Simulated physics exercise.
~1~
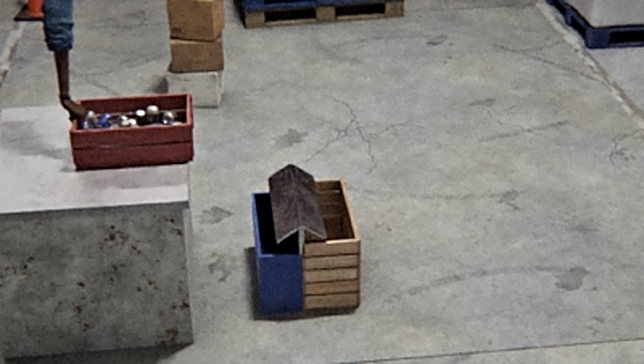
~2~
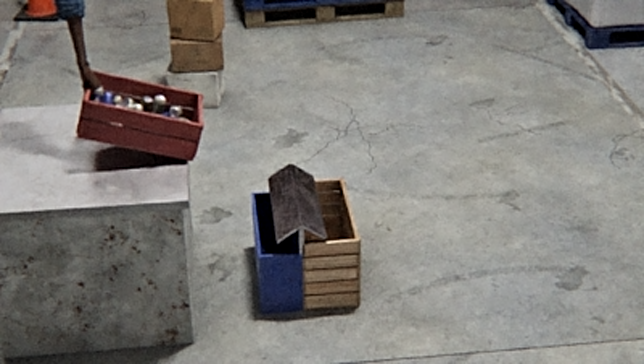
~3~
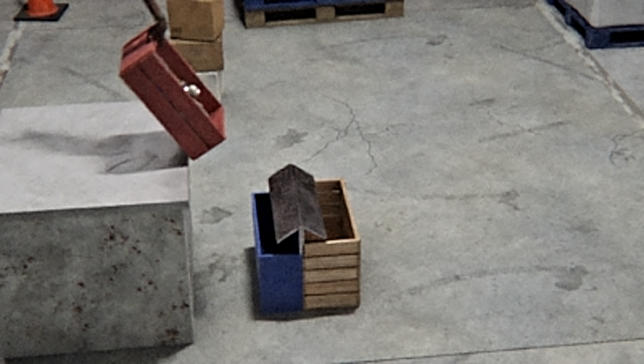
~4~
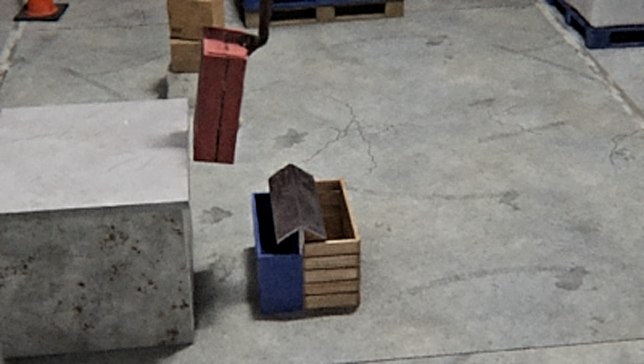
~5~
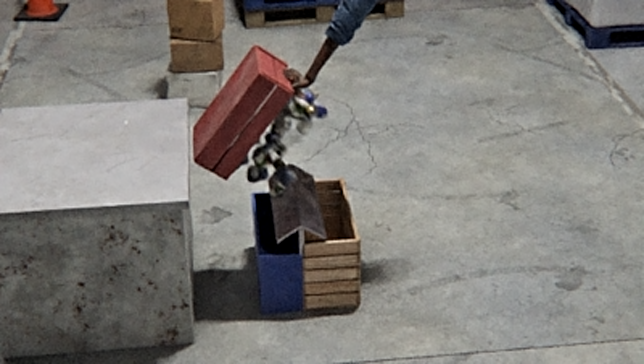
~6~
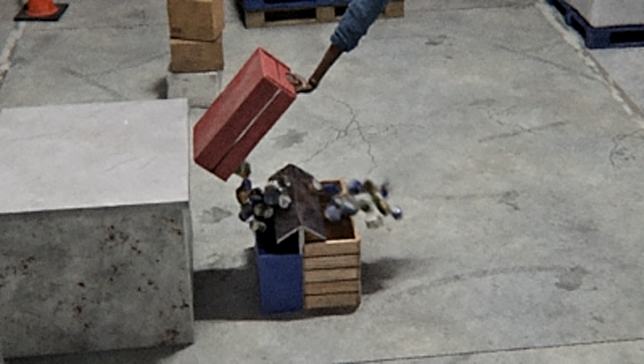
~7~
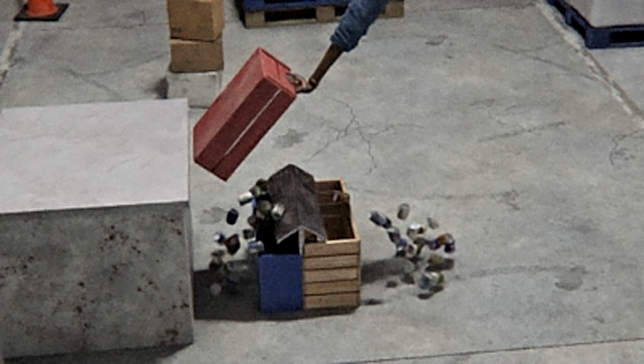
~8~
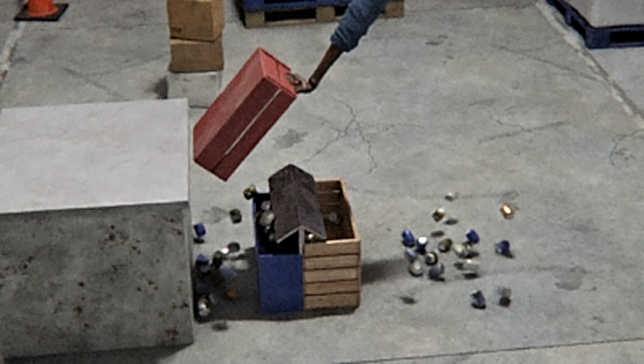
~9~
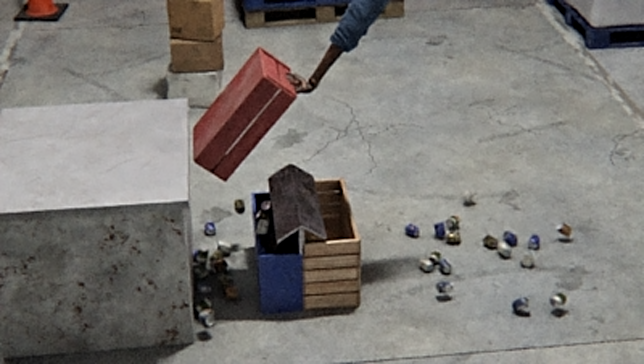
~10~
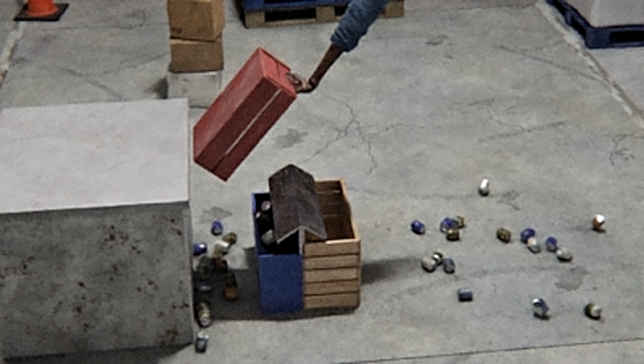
A hand tipping a red crate of small cans over a ridged blue bin and wooden tote, most scattering across the concrete floor.
